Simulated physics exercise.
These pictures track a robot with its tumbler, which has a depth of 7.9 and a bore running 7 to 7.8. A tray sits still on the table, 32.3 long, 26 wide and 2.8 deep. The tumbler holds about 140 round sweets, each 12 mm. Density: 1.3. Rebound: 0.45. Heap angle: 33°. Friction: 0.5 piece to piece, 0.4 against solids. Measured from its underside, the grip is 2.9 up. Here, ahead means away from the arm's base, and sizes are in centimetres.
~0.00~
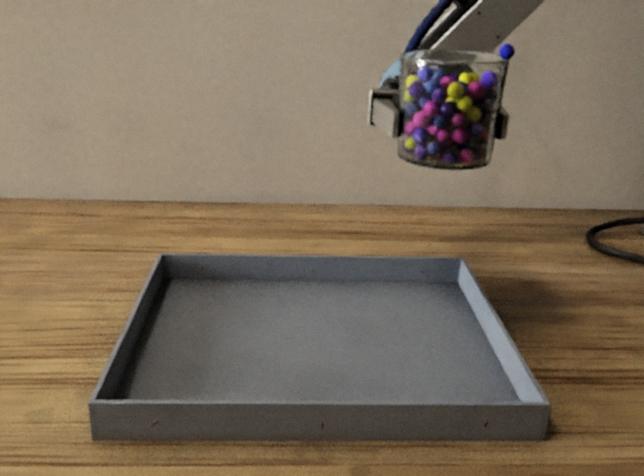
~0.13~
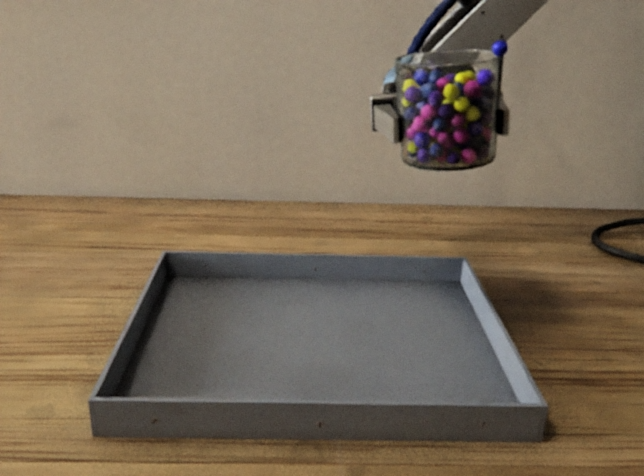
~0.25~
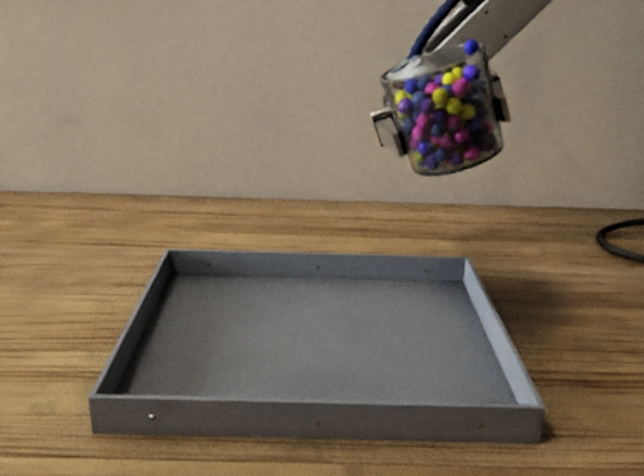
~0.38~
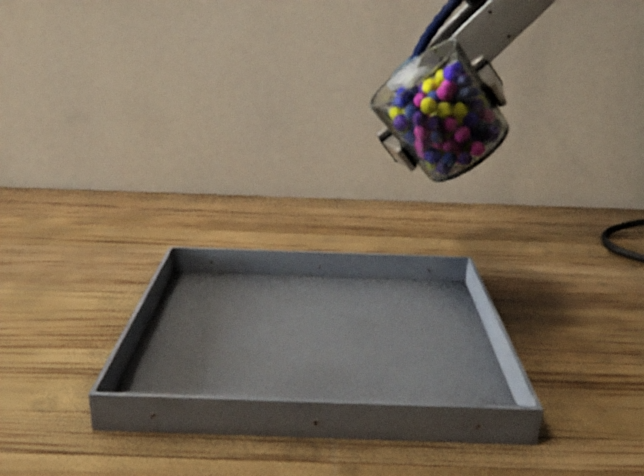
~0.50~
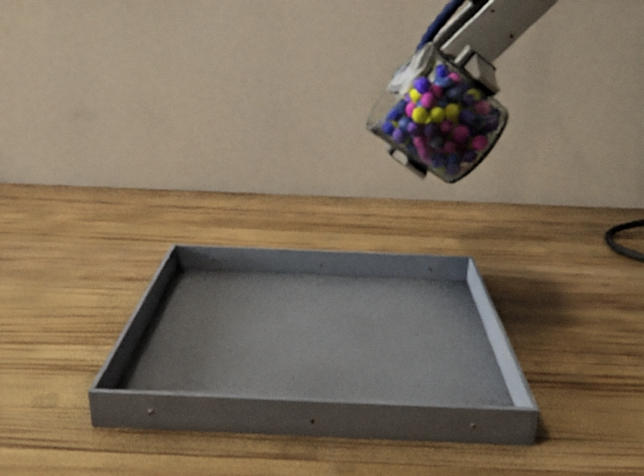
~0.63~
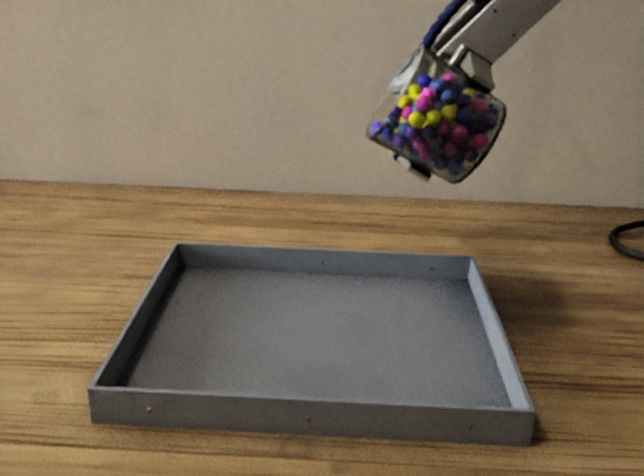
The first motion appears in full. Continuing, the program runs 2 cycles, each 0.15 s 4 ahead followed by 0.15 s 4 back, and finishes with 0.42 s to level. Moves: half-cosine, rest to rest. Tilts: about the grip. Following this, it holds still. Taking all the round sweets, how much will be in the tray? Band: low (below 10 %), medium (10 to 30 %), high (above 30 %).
Medium.
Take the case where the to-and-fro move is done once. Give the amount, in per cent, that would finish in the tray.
10 per cent.
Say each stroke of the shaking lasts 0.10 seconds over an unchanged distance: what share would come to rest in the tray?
About 45 per cent in that case.
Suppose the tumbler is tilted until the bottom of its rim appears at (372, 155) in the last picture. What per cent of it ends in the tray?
55 percent or so.
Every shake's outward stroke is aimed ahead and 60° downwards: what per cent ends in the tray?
Some 0 in a hundred.
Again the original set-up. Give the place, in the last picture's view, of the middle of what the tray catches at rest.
Near pixel (311, 330).
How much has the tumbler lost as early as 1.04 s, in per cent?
10 %.
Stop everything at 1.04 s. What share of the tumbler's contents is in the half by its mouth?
About 45 percent.
By 1.04 s, tilted 61° forward, highest piece 23 above the table; 131 in the tumbler, 12 in the tray, 2 in flight or on a rim.
By 1.45 s, tilted 29° forward, highest piece 24 above the table; 119 in the tumbler, 26 in the tray.
By 1.85 s, level, highest piece 25 above the table; 118 in the tumbler, 27 in the tray.
By 2.90 s, level, highest piece 25 above the table; 118 in the tumbler, 27 in the tray.
Final count, 118 in the tumbler, 27 in the tray. That is 19 % in the tray.
